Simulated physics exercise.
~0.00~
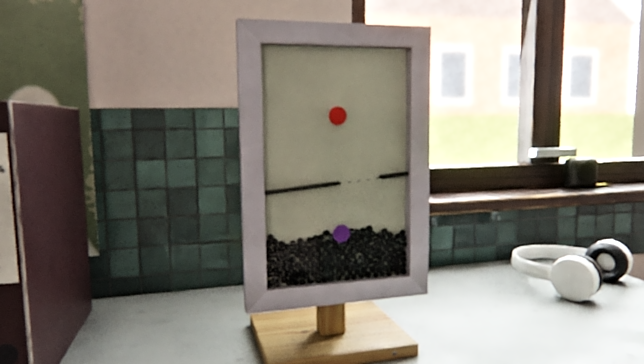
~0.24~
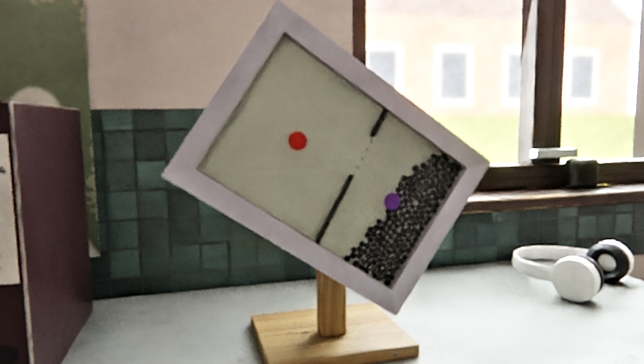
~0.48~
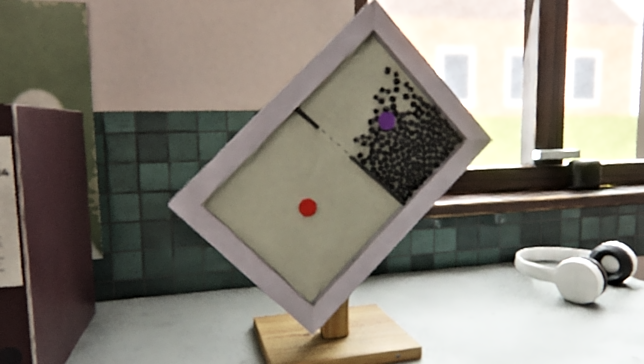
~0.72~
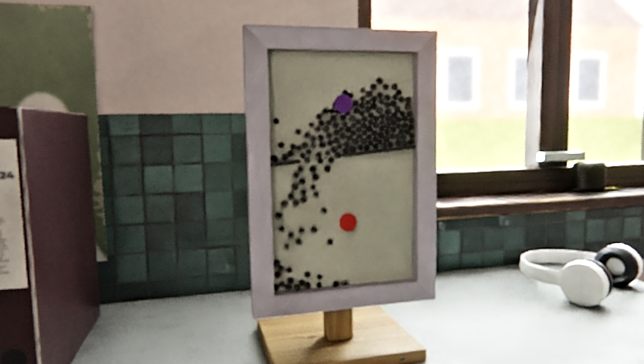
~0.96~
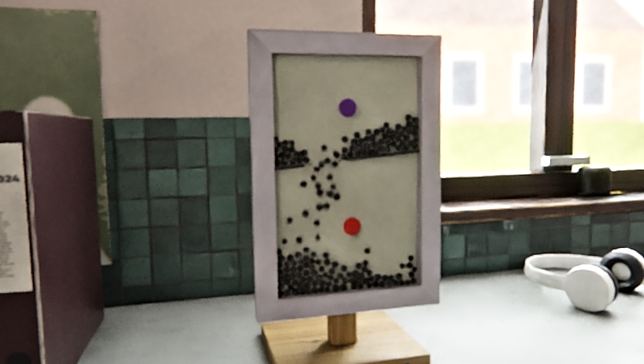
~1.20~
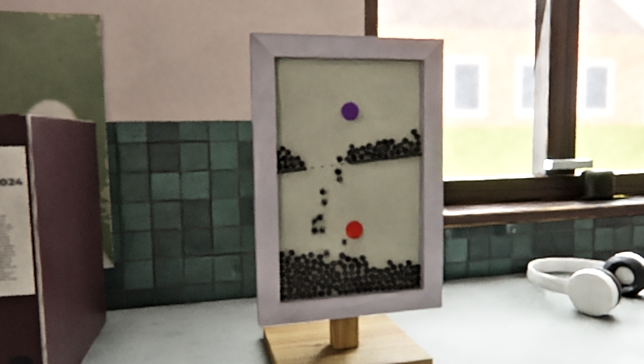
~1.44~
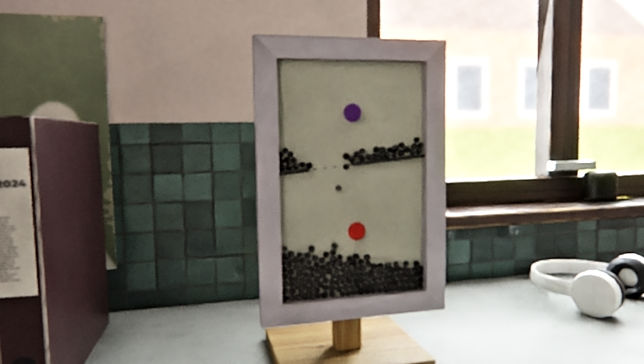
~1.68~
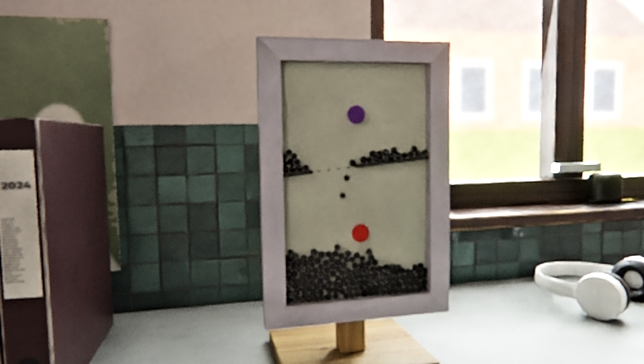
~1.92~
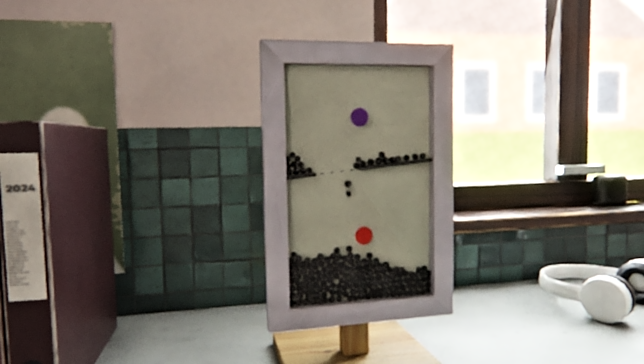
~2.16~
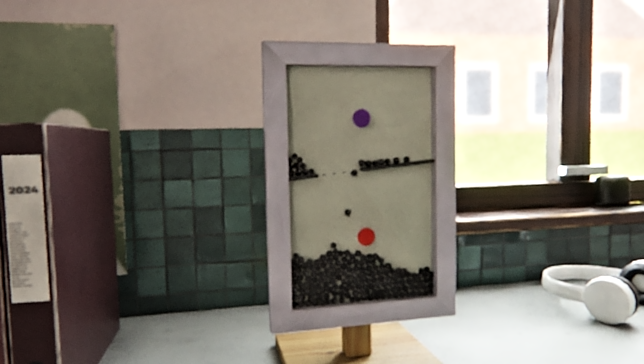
A framed box turns upside down, and most of its black beads settle below.
